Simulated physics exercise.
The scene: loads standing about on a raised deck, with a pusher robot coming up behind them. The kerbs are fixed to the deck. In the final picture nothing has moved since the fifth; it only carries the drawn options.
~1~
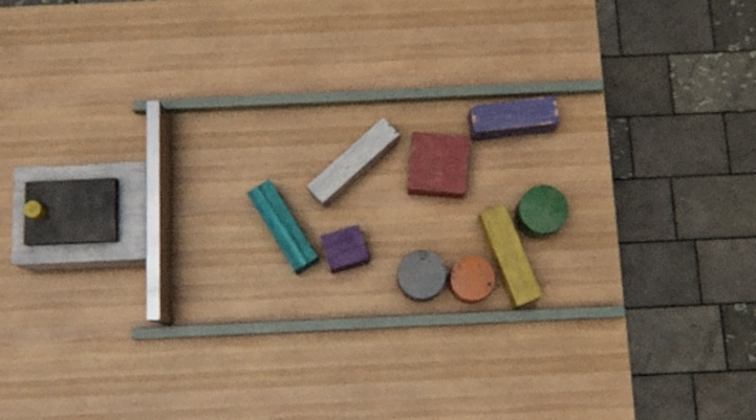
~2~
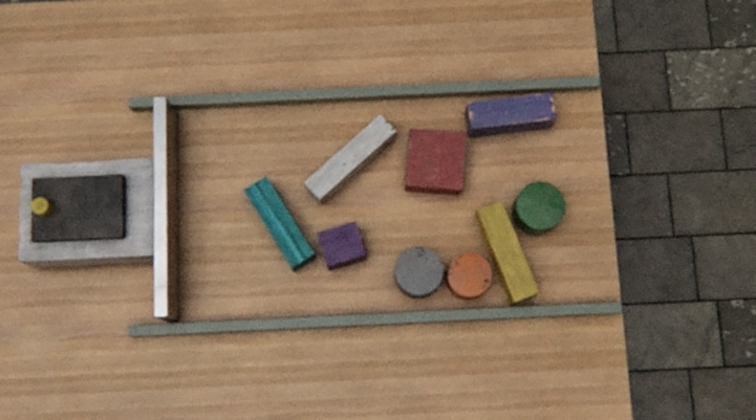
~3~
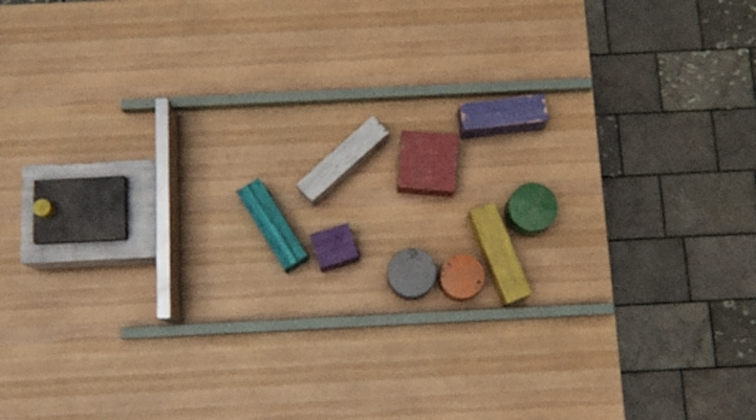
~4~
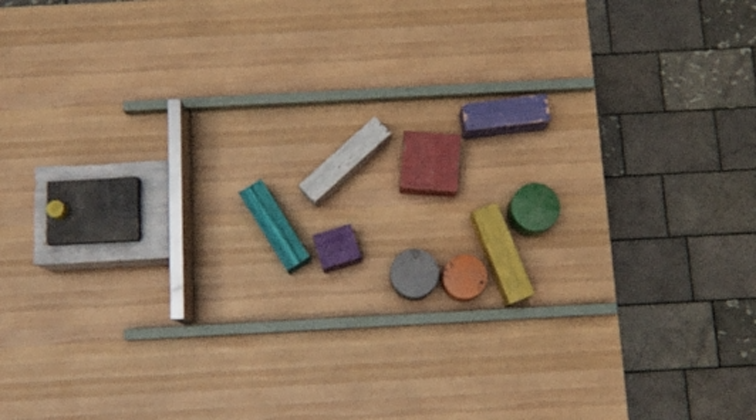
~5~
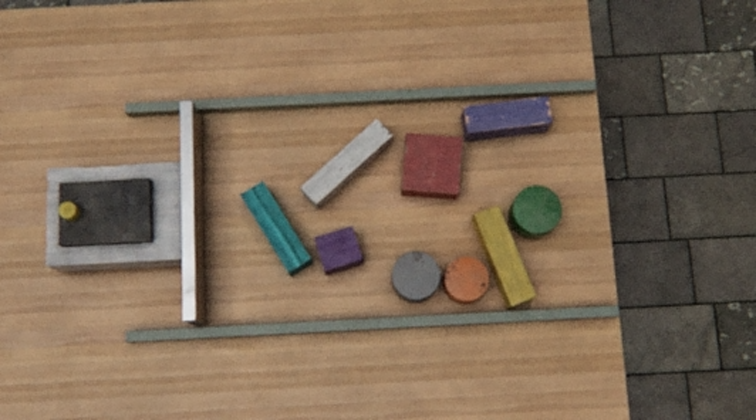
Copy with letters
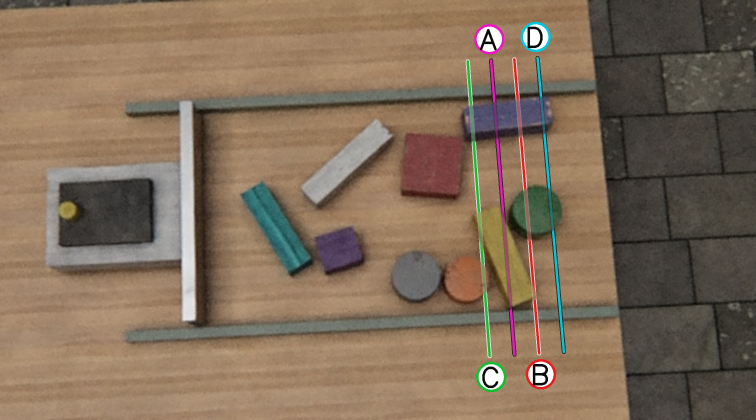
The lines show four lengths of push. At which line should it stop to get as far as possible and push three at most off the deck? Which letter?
B is the last line within the limit.
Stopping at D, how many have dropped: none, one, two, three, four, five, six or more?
In all, five.
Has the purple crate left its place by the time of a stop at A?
By then, yes.
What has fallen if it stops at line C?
The blue bar.
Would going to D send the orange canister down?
Yes.
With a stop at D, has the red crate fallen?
Yes.
On the marked copy, A at (502, 203); B at (526, 202); C at (478, 204); D at (550, 201).
With B. Early on, robot (235, 206); white bar (377, 154); purple crate (367, 253).
Further on, robot (358, 199); blue bar (562, 104); green canister (551, 208).
At the end, robot (454, 195); green canister over the edge; yellow bar over the edge; three fallen.
As for the rest, A is within the limit but short; C is within the limit but short; D drops five.
